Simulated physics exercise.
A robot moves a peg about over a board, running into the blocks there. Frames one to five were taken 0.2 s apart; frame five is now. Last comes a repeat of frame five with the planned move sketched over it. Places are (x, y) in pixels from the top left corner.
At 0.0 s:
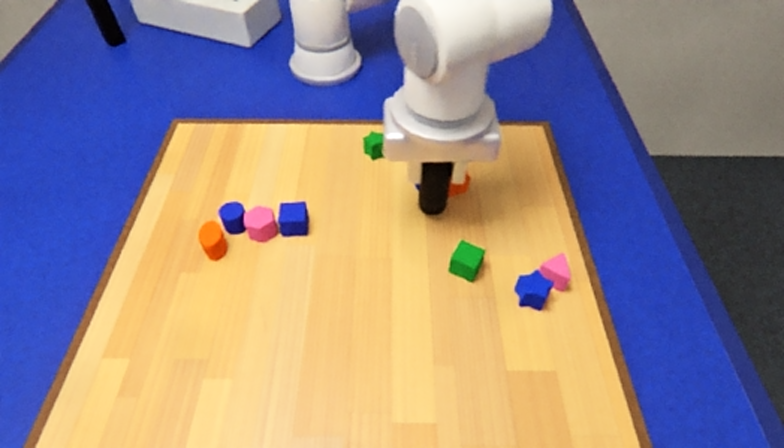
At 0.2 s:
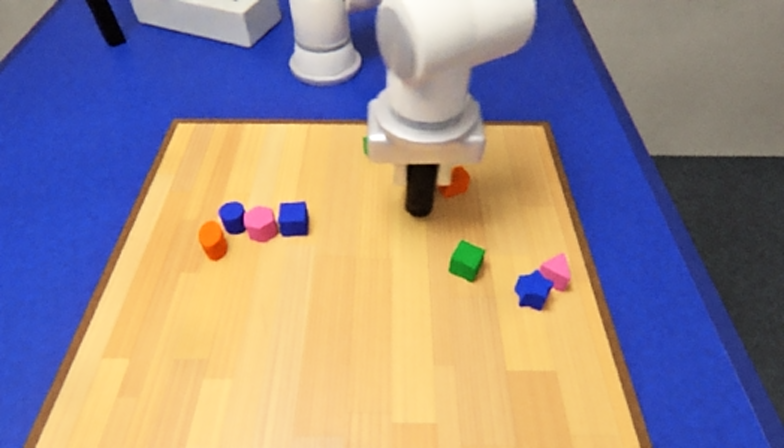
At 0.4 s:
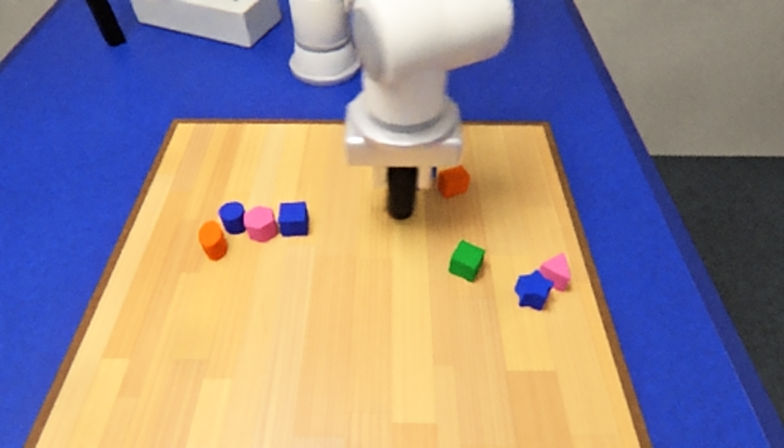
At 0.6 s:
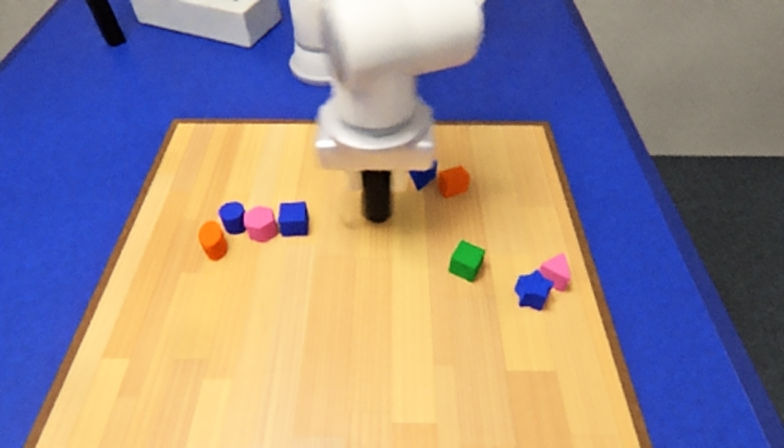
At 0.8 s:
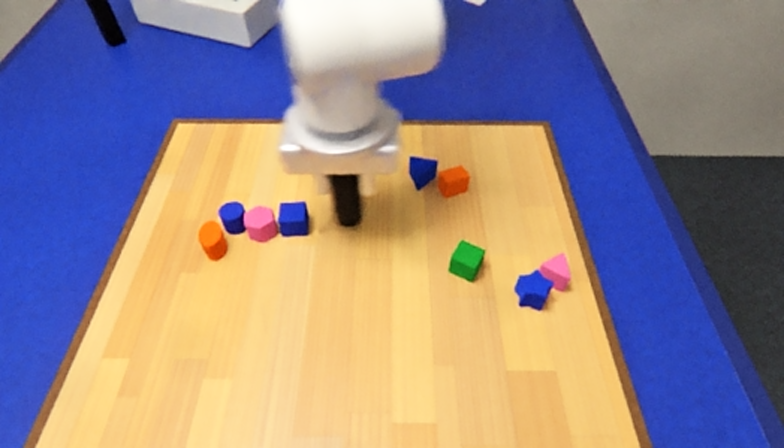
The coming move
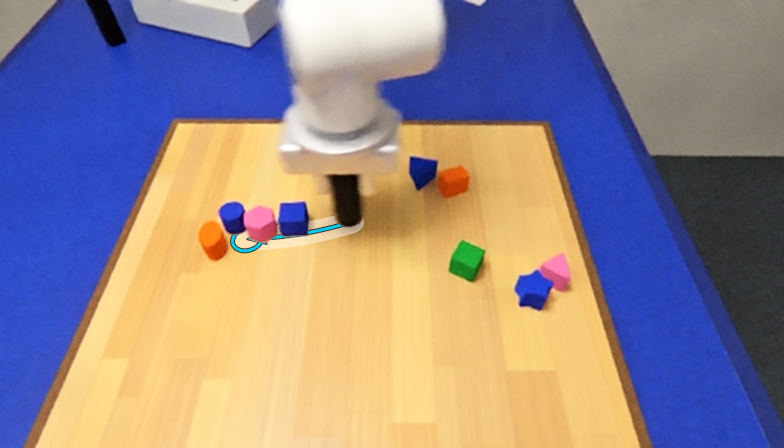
A white robot arm with a black peg moved steadily left across a wooden board, passing in front of a few small colored blocks, and none of the blocks in view shifted.
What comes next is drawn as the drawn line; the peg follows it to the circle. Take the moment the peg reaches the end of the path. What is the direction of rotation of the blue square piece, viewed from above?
My answer: Clockwise.
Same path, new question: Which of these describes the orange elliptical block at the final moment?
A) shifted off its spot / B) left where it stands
That would be A.
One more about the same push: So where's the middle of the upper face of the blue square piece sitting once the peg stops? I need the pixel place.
When the path ends, it will be at (216, 217).
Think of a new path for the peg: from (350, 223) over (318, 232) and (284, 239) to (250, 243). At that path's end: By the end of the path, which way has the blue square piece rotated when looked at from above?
From overhead, the rotation is clockwise.
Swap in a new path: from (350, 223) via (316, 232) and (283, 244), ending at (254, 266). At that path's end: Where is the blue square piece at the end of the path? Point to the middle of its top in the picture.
Its top centre is at about (245, 223).
Drawn move, from (350, 223) through (317, 231) and (282, 236) to (247, 239).
On the path given first. One third of the way, peg at (315, 225); blue square piece at (286, 211).
Two thirds of the way, peg at (280, 231); orange elliptical block at (205, 234), turned 25° anticlockwise; blue round block at (204, 204); pink six-sided block at (223, 216), turned 20° clockwise; blue square piece at (251, 216), turned 10° clockwise.
At the end, peg at (245, 233); orange elliptical block at (196, 237), turned 60° anticlockwise; blue round block at (187, 196); pink six-sided block at (189, 215), turned 30° clockwise; blue square piece at (216, 217), turned 20° clockwise.
